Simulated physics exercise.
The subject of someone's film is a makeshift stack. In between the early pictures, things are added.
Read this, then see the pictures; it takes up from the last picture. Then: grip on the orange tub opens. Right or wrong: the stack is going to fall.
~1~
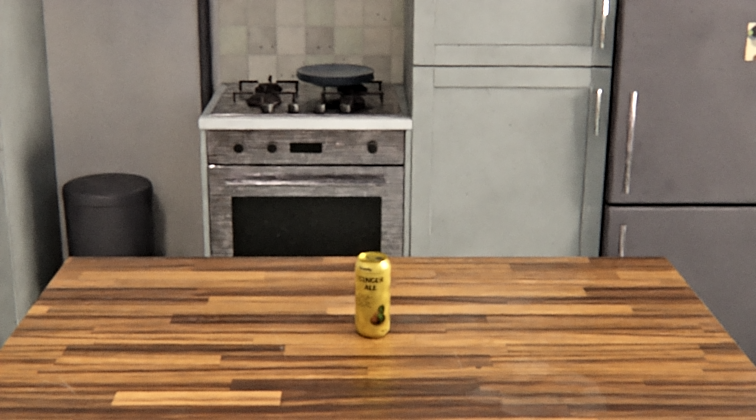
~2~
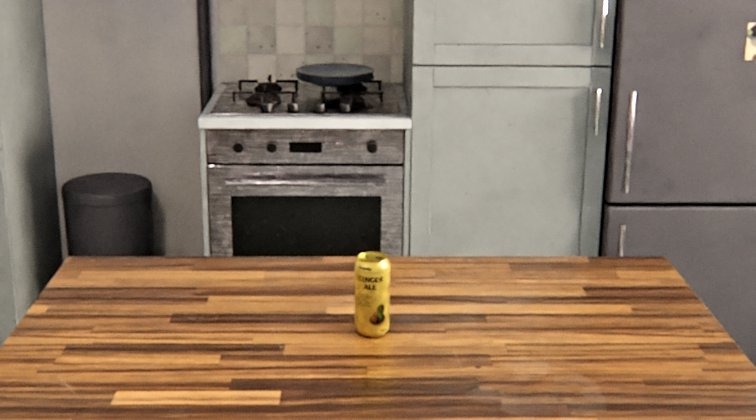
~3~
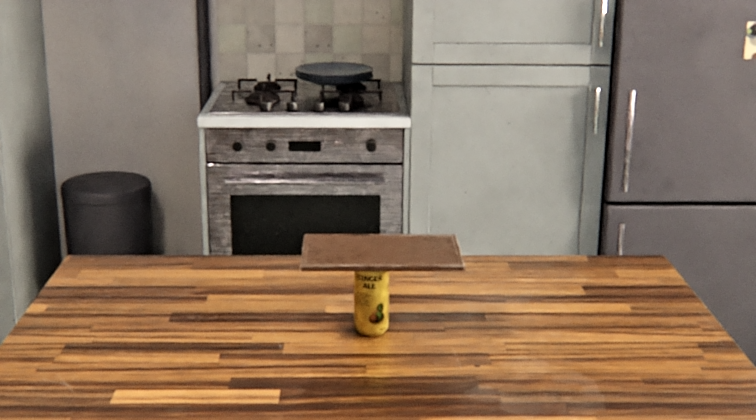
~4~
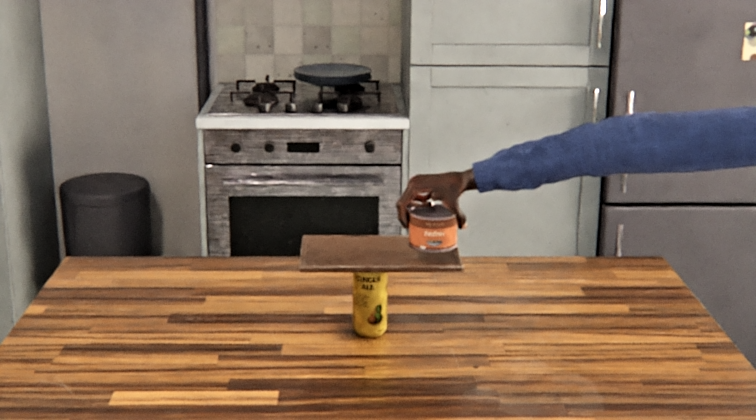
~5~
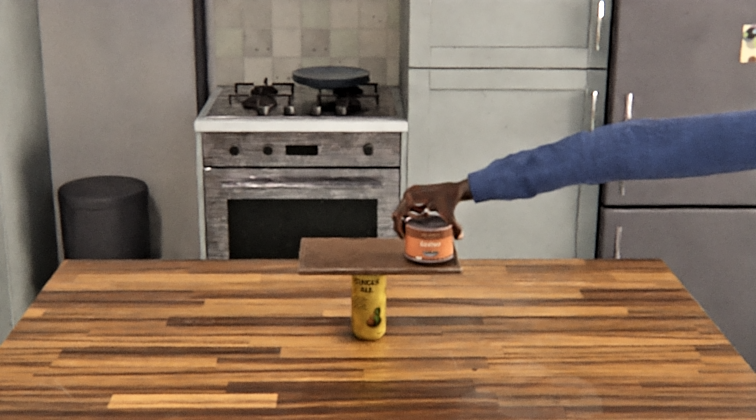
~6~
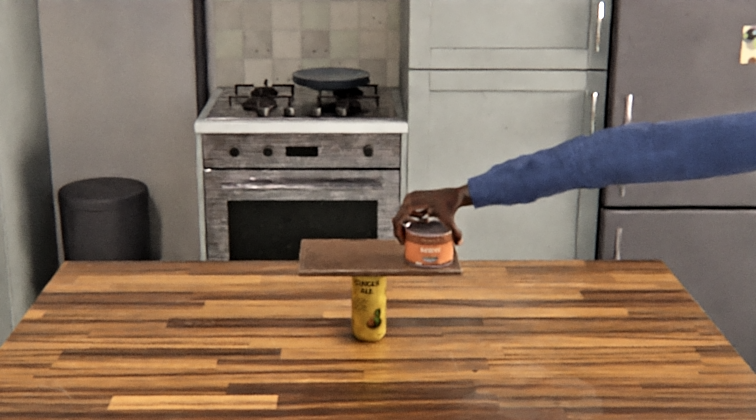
Right, it falls.
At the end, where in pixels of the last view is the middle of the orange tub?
It finishes at about (454, 327).
Then, 0.40 s past the last view, orange tub now fallen; brown lid on its side.
Then, 0.60 s past the last view, brown lid now fallen.
Finally, fallen, orange tub and brown lid; yellow can still in place. Final places as the last picture's camera would see them, orange tub near (454, 326). The stack comes apart.
